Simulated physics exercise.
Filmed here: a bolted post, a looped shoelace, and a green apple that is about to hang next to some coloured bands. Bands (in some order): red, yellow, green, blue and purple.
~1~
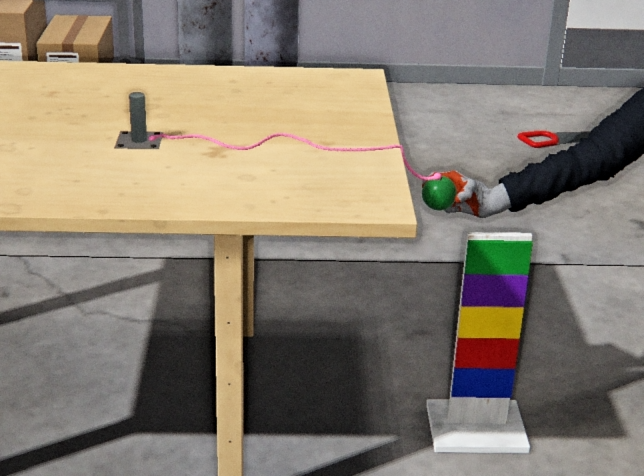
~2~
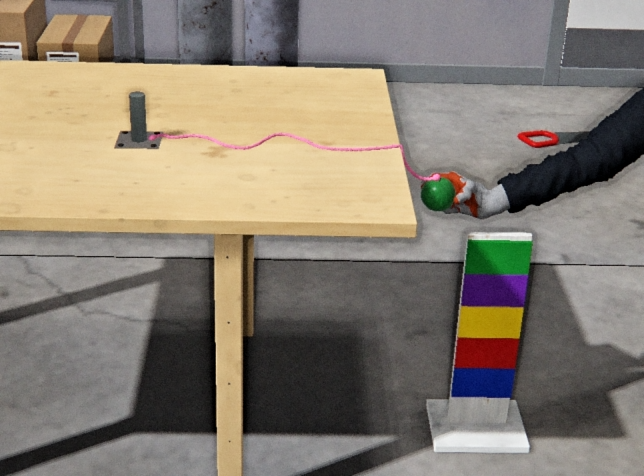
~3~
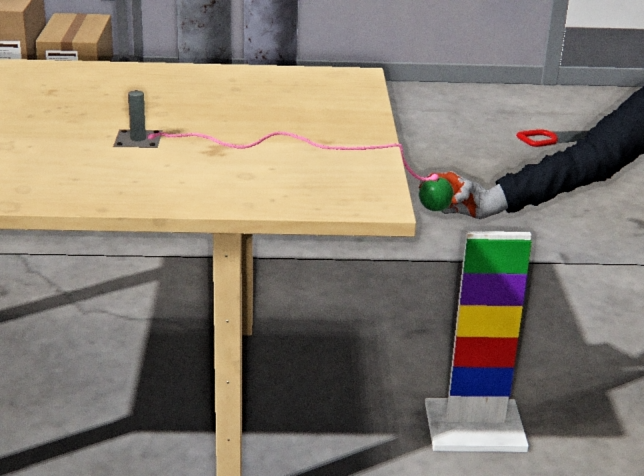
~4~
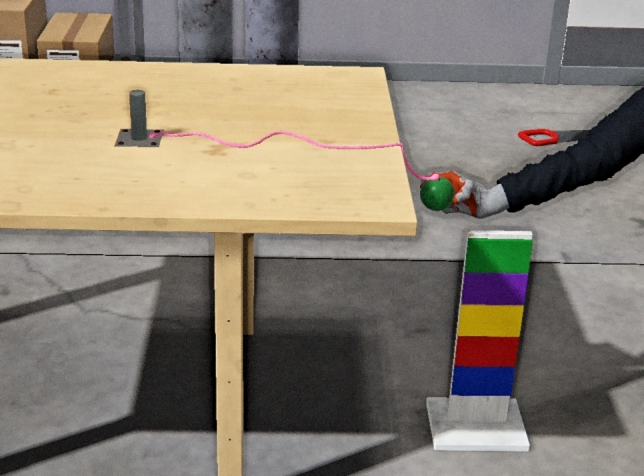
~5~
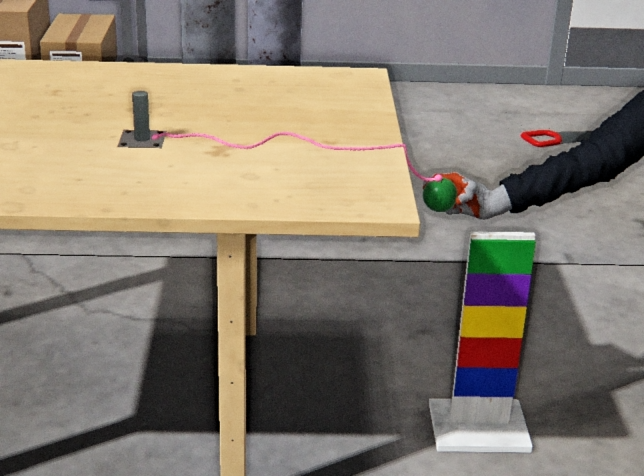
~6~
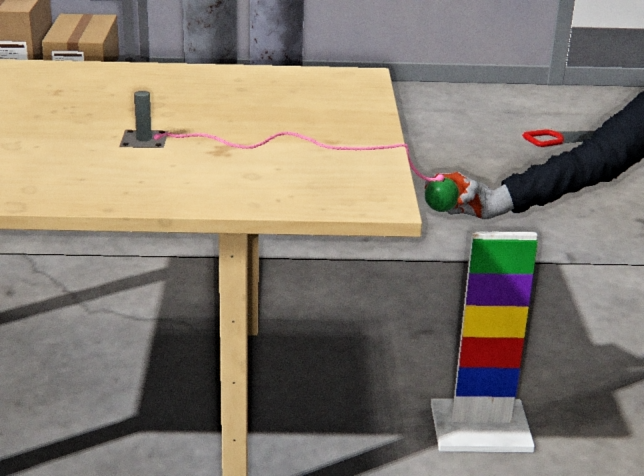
A gloved hand holding a green apple almost still beside a wooden table, above a colour-banded stand, a lace trailing to a post.
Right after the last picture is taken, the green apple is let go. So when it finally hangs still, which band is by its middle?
At green.
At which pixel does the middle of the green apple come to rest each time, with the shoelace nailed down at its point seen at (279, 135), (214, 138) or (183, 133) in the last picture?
In order of the tries: About (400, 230), about (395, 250), about (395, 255).
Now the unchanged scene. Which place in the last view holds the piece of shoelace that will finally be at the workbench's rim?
That spot is roughly at (362, 149).
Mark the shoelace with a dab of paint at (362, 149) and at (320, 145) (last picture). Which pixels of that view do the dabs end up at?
The first ends at (405, 151) and the second at (364, 145).
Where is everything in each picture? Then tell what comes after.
The first frame shows green apple (439, 193); green (499, 259); purple (495, 291); yellow (491, 324); red (487, 354); blue (483, 384).
The second frame shows green apple (438, 194); shoelace through (175, 137) (232, 147) (277, 135) (326, 148) (393, 147).
The third frame shows green apple (436, 194).
The fourth frame shows green apple (437, 194); shoelace through (175, 136) (233, 145) (277, 133) (327, 147) (393, 146).
The fifth frame shows green apple (440, 195).
The sixth frame shows green apple (442, 195); shoelace through (180, 136) (237, 146) (282, 134) (331, 148) (398, 146).
A little later, apple near (426, 251); level with green.
Next, apple near (371, 255); level with green.
Later still, apple near (401, 258); level with green.
When it is over, apple near (397, 259); level with green. The green one.
